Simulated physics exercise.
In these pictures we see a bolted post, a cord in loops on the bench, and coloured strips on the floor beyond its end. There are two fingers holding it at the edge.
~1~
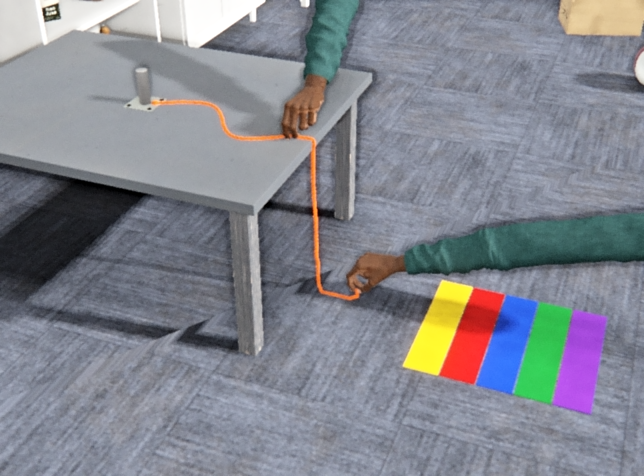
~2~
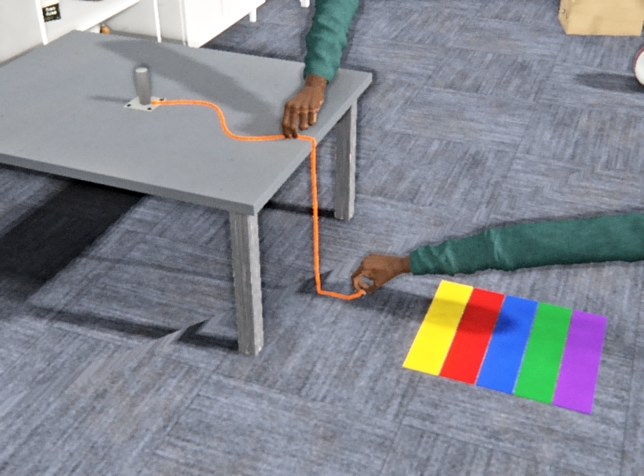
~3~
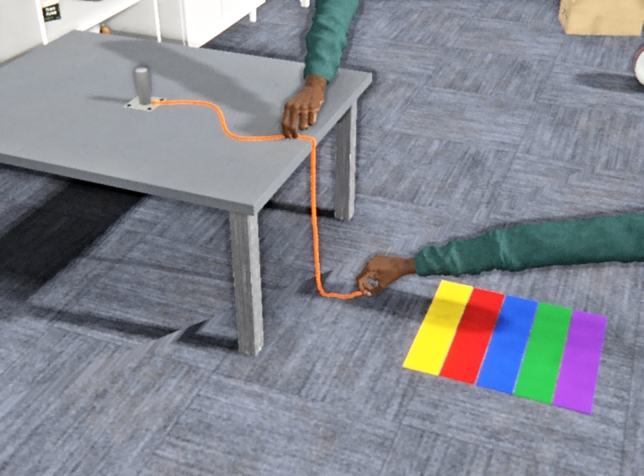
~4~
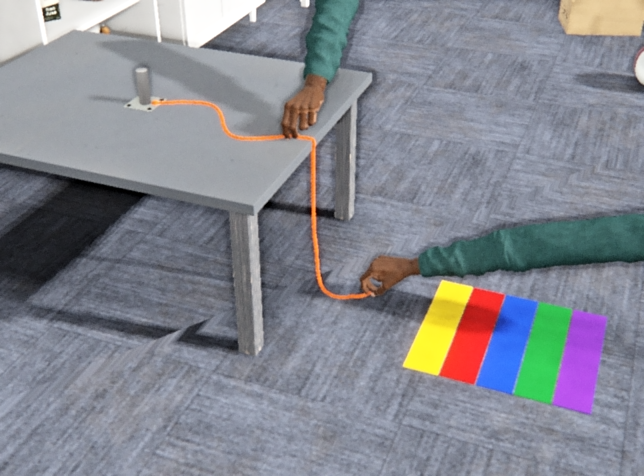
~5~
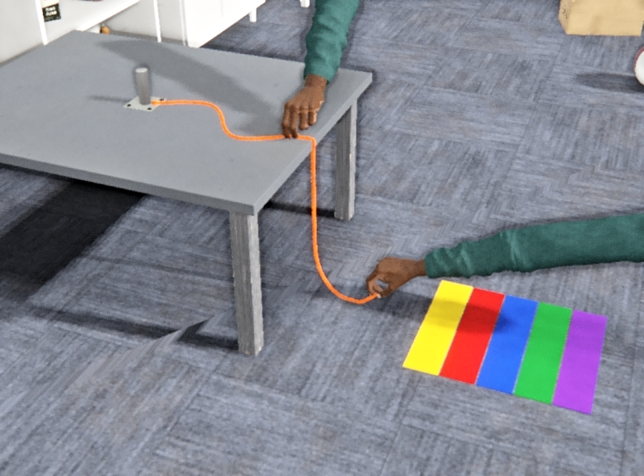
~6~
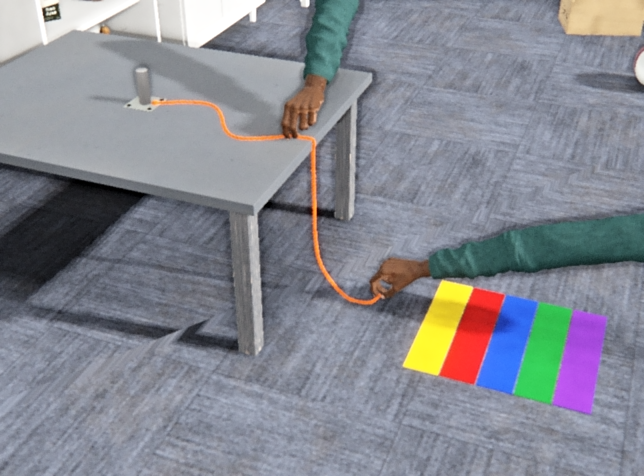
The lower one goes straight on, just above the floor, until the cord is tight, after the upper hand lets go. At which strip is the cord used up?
At the blue one.
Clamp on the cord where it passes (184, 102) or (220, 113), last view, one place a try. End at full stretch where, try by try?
Approximately (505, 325) and (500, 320), respectively.
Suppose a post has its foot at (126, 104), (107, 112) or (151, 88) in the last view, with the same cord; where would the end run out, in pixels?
Try by try: (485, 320), (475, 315) and (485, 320).
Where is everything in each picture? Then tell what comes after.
The first picture shows end (357, 289); yellow (428, 353); red (463, 362); blue (500, 371); green (537, 381); purple (575, 390).
The second picture shows end (361, 290); cord through (183, 102) (223, 121) (266, 138) (313, 163) (315, 224) (318, 283).
The third picture shows end (366, 292).
The fourth picture shows end (370, 292); cord through (183, 102) (223, 121) (266, 138) (313, 163) (314, 224) (320, 284).
The fifth picture shows end (376, 294).
The sixth picture shows end (380, 295); cord through (183, 102) (223, 121) (266, 138) (313, 163) (315, 224) (332, 283).
A little later, end near (451, 311); over yellow.
Next, end near (488, 320); over red.
When it is tight, end near (512, 325); over blue. It halts on the blue strip.
